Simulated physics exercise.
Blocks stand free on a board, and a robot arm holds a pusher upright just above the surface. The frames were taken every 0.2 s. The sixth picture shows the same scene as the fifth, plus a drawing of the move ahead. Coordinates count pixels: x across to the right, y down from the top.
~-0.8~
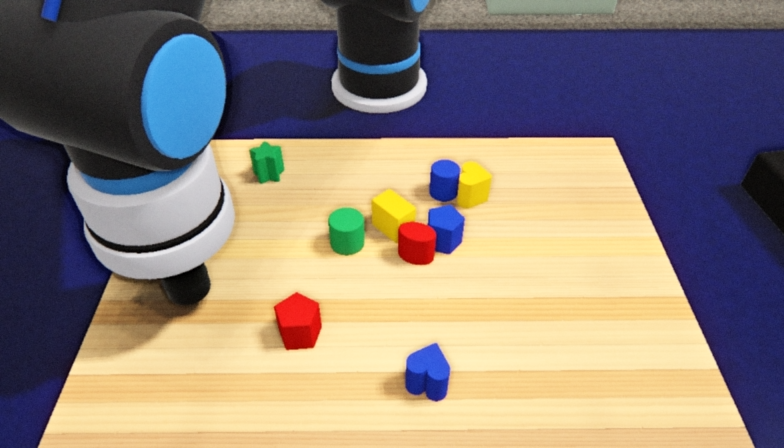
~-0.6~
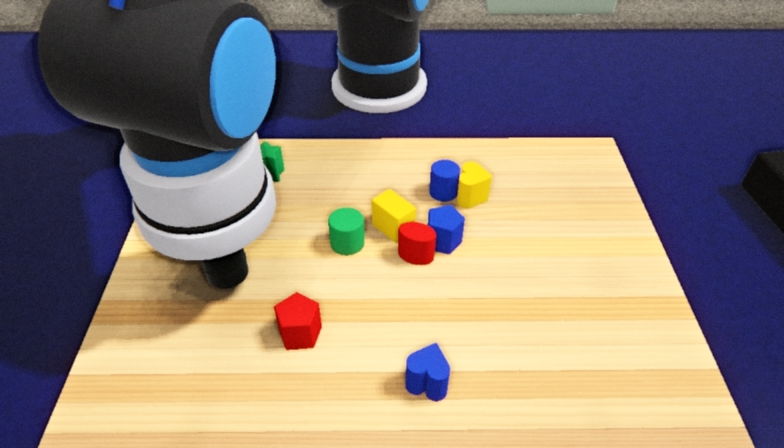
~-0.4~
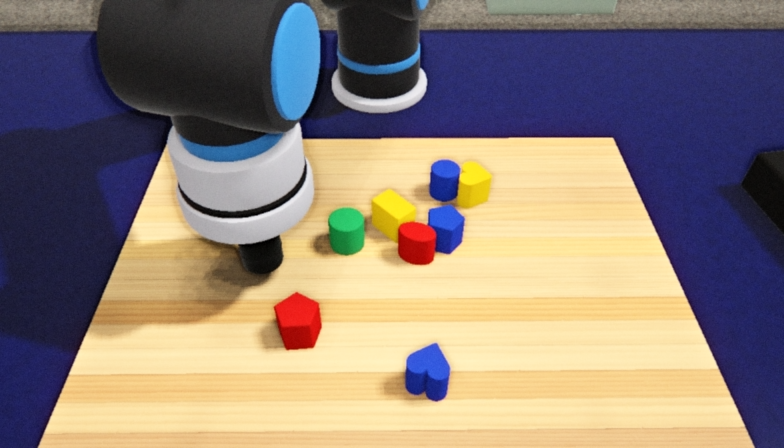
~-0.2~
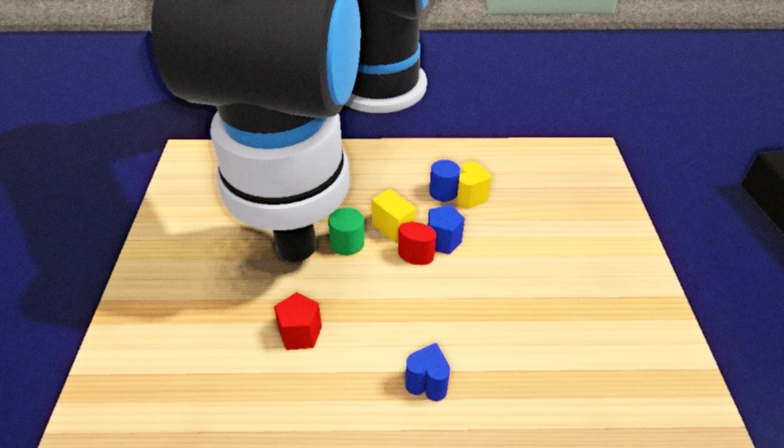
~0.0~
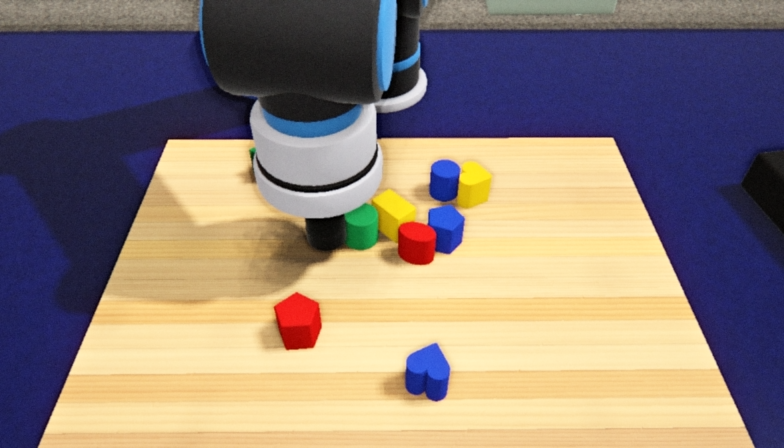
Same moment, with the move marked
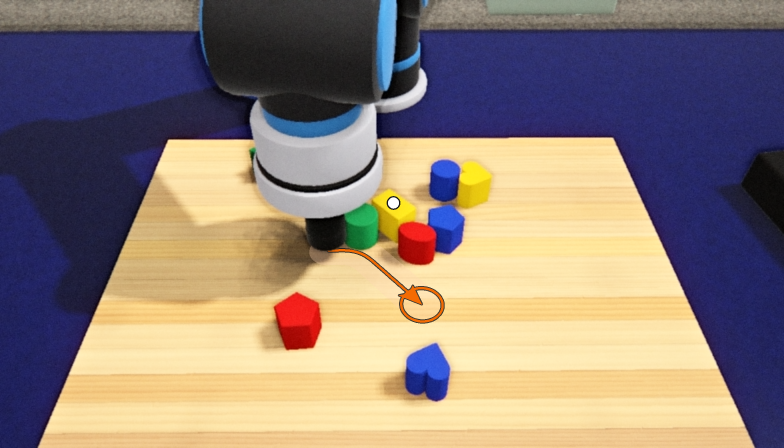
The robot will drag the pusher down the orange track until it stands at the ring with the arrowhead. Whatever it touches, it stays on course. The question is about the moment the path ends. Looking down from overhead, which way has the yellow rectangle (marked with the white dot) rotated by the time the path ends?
Viewed from above: Clockwise.
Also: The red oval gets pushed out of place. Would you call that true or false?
The statement is incorrect.
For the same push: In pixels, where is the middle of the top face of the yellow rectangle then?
By then it is at (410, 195).
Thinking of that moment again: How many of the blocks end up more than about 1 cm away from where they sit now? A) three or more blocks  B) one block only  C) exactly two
It's C.
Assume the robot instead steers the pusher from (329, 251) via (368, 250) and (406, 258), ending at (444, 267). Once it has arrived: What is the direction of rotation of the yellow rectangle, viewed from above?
The block turns clockwise.
The line goes from (329, 251) by way of (366, 256) and (393, 279) to (422, 304); the dot is on the yellow rectangle.
On the path given first. One third of the way, pusher at (366, 244); green circle at (383, 208); yellow rectangle at (410, 195), turned 30° clockwise.
Two thirds of the way, pusher at (395, 268); green circle at (383, 208); yellow rectangle at (410, 195), turned 30° clockwise.
At the end, pusher at (423, 292); green circle at (383, 208); yellow rectangle at (410, 195), turned 30° clockwise; red oval unmoved.
